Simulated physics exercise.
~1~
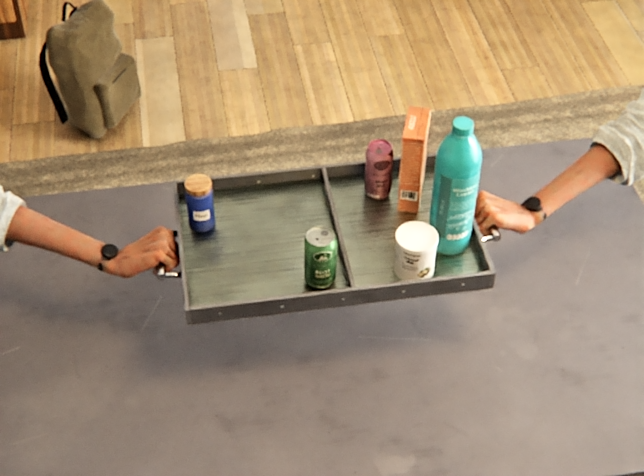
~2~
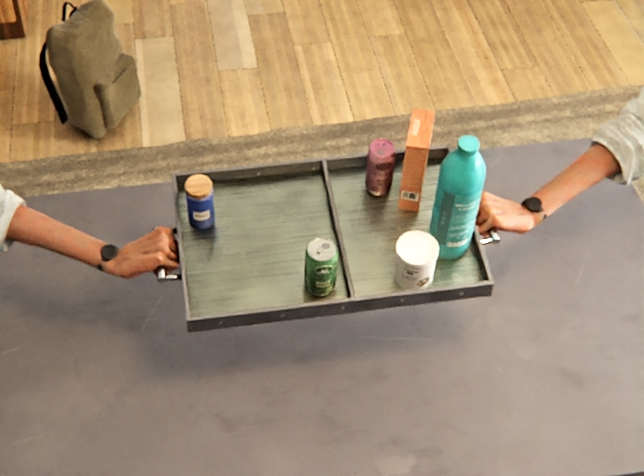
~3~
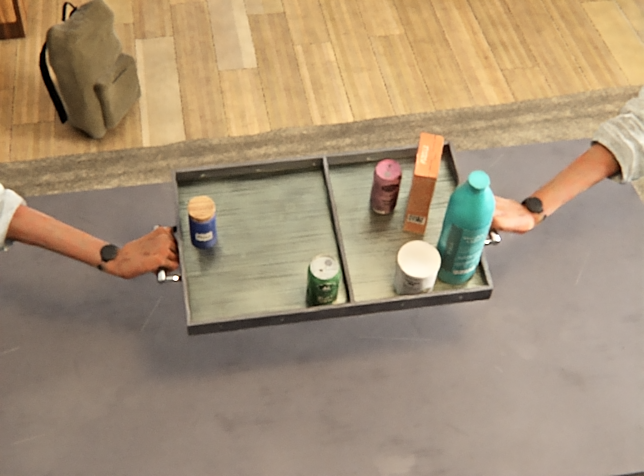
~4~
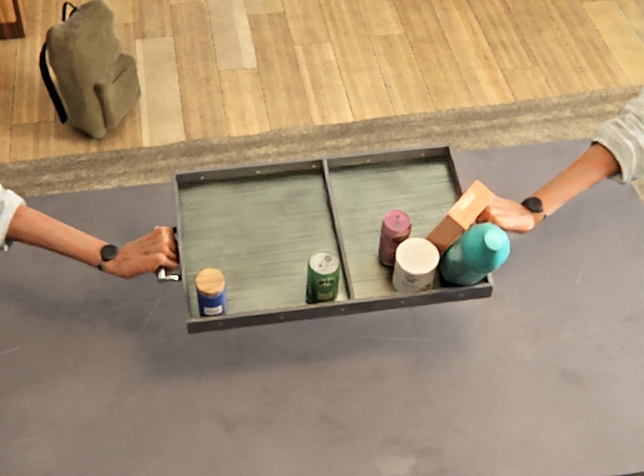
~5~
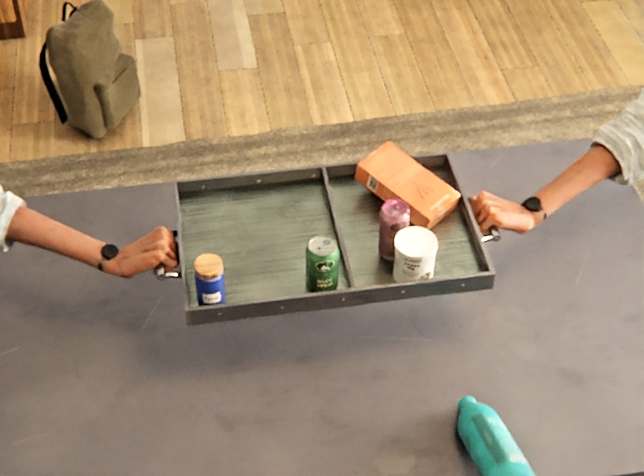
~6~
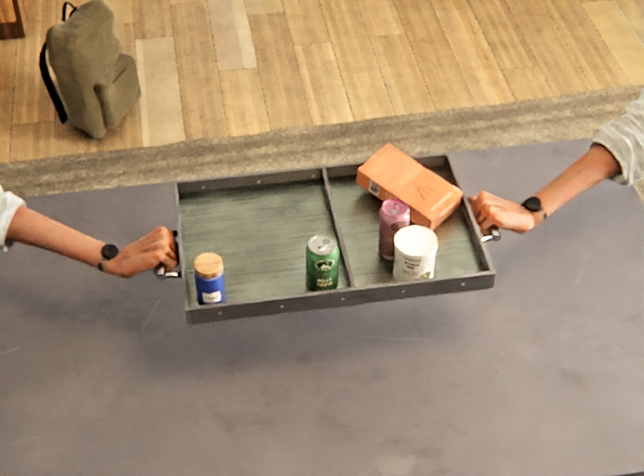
The clip shows two hands tilting a divided tray of containers toward the near side, sending several sliding before a turquoise bottle topples off the near edge. As the tray levels, an orange packet lies on its side, the other items stand upright, and the bottle leaves view.
